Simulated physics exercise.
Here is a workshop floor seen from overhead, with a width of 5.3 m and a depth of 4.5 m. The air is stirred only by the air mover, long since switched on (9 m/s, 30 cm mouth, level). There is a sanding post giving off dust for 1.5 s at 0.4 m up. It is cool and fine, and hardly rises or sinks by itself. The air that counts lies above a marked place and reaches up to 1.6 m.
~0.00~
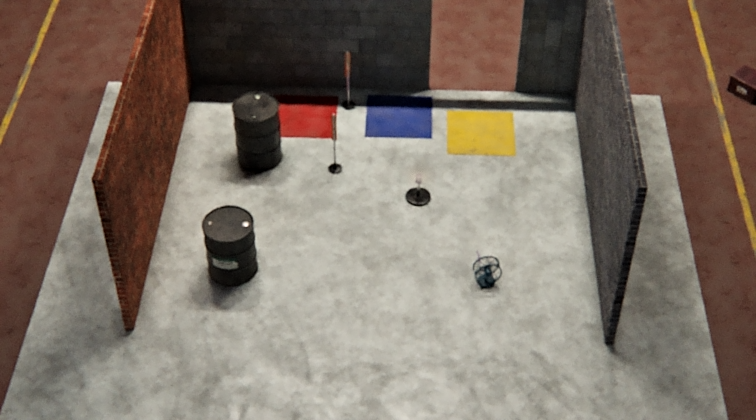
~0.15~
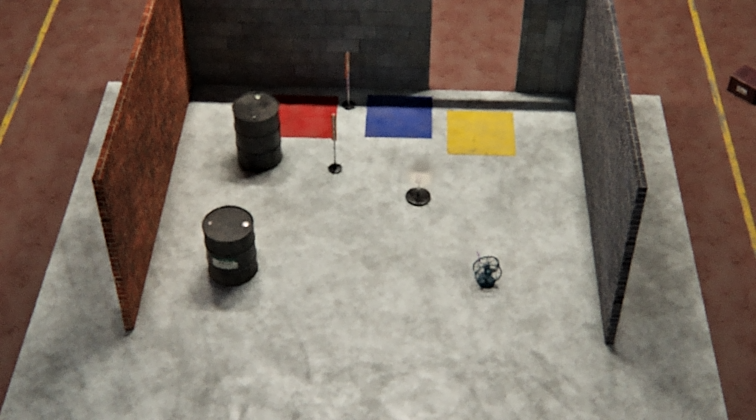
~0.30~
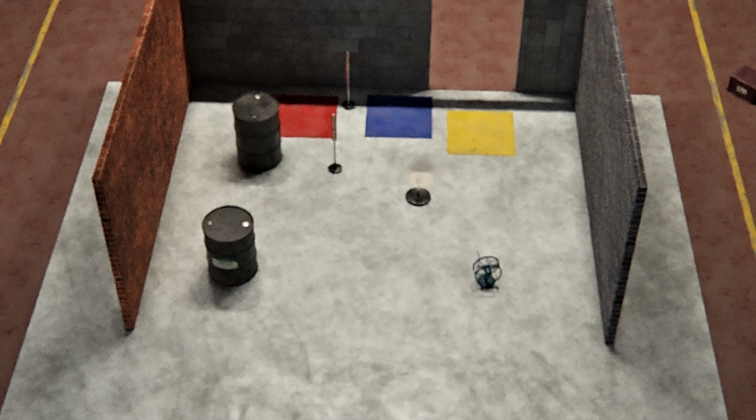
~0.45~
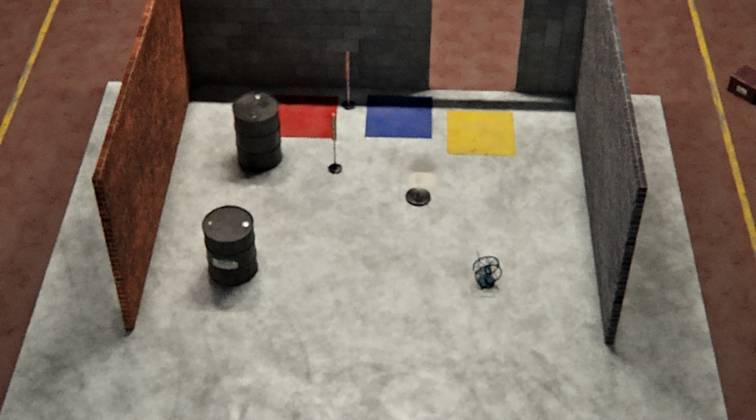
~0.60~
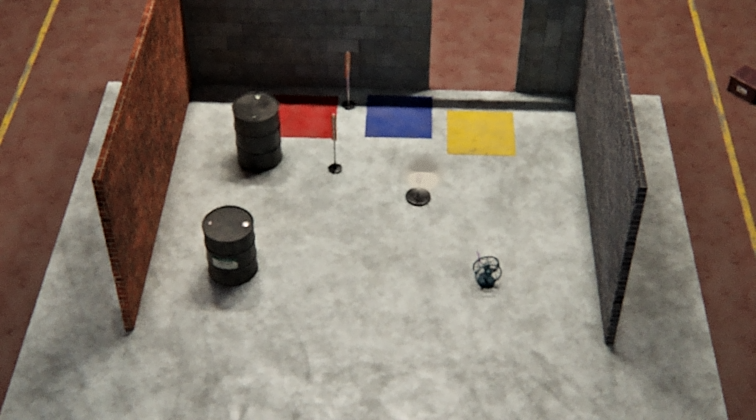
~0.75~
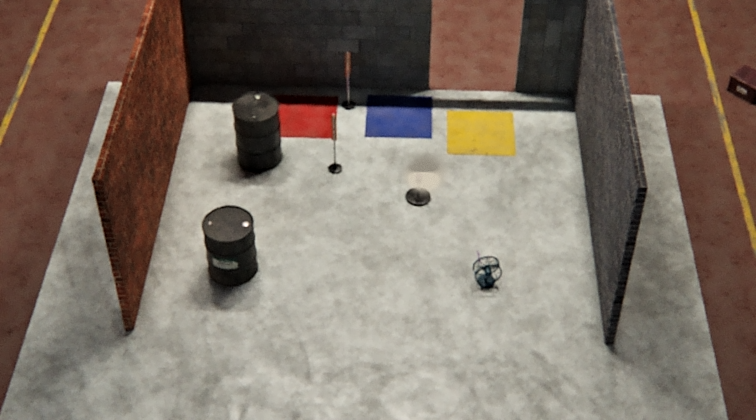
Workshop floor from overhead, a faint pale haze of dust hanging above a small black post while a fan swivels nearby.
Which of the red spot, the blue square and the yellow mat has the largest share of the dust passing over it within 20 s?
The blue one.
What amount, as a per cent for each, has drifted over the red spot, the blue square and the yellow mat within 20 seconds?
Roughly 30 per cent red, 90 per cent blue, 5 per cent yellow.
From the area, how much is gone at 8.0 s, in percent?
I reckon it's close to 40 %.
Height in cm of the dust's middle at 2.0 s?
Height of middle: Approx. 30 cm.
By 2.0 s, 0 % has passed over the red spot, 2 % over the yellow mat and 23 % over the blue square; 3 % has left the area, and the middle of the rest is near (425, 159).
By 4.0 s, 12 % has passed over the red spot, 5 % over the yellow mat and 87 % over the blue square; 21 % has left the area, and the middle of the rest is near (319, 69).
By 8.0 s, 25 % has passed over the red spot, 5 % over the yellow mat and 91 % over the blue square; 42 % has left the area, and the middle of the rest is near (181, 102).
By 20.0 s, 26 % has passed over the red spot, 5 % over the yellow mat and 91 % over the blue square; 88 % has left the area.
